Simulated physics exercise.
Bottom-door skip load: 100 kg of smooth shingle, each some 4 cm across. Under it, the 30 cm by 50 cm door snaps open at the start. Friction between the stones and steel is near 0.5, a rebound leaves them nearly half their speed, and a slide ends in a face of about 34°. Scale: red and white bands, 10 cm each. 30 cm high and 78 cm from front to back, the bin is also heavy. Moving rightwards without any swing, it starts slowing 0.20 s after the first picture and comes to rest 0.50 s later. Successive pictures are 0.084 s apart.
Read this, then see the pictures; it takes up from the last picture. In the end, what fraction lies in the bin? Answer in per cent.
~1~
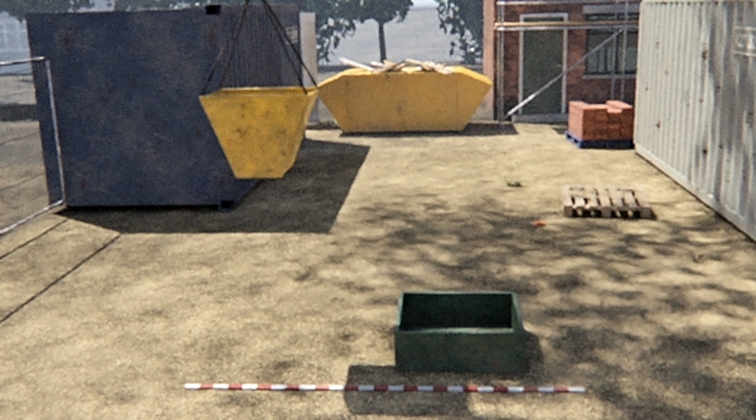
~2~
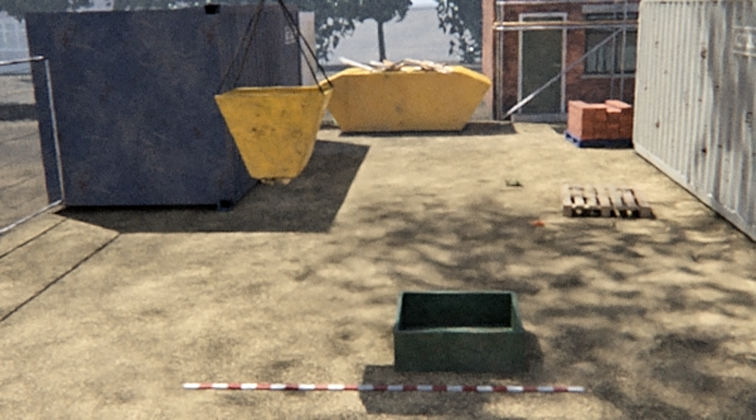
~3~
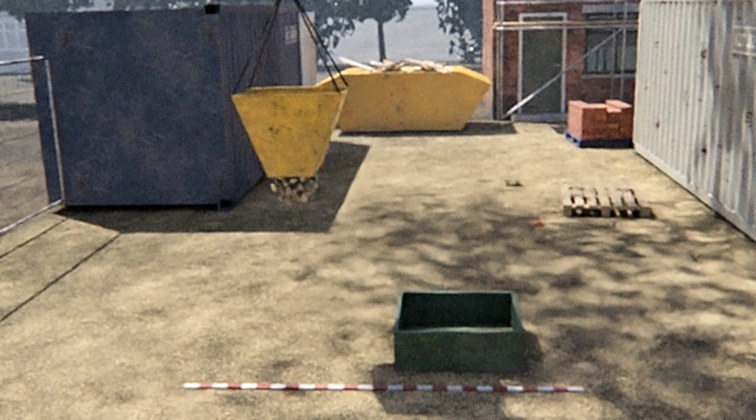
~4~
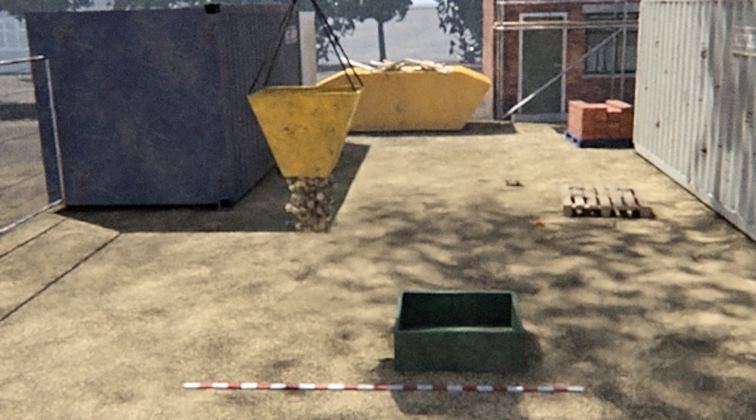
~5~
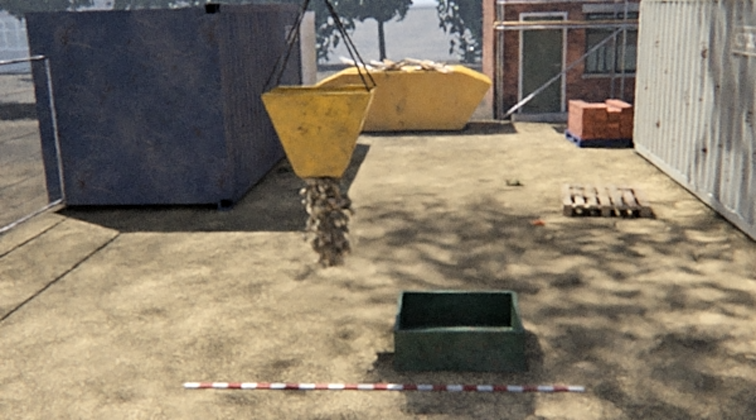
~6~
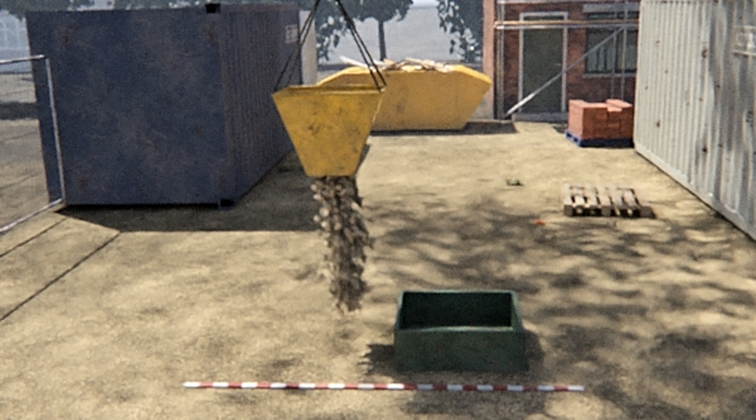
Around 3 %.
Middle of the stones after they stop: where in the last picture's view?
About (366, 344).
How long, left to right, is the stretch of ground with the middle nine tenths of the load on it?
About 80 cm.
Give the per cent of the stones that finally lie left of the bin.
About 95 per cent.
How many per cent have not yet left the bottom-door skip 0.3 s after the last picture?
About 0 %.
Then, 0.3 s after the last picture, 0 % in the bottom-door skip, 98 % falling or lying left of the bin, 1 % falling or lying in the bin; the stones farthest right are at (419, 322).
Then, 0.7 s after the last picture, 0 % in the bottom-door skip, 95 % falling or lying left of the bin, 3 % falling or lying in the bin, 2 % falling or lying beside or right of the bin; the stones farthest right are at (505, 328).
Then, 1.3 s after the last picture, 0 % in the bottom-door skip, 94 % falling or lying left of the bin, 3 % falling or lying in the bin, 3 % falling or lying beside or right of the bin; the stones farthest right are at (510, 343).
Then, 2.2 s after the last picture, 0 % in the bottom-door skip, 94 % falling or lying left of the bin, 3 % falling or lying in the bin, 3 % falling or lying beside or right of the bin; the stones farthest right are at (515, 345).
Then, 4.1 s after the last picture, 0 % in the bottom-door skip, 94 % left of the bin, 3 % in the bin, 3 % beside or right of the bin; the stones farthest right are at (515, 345).
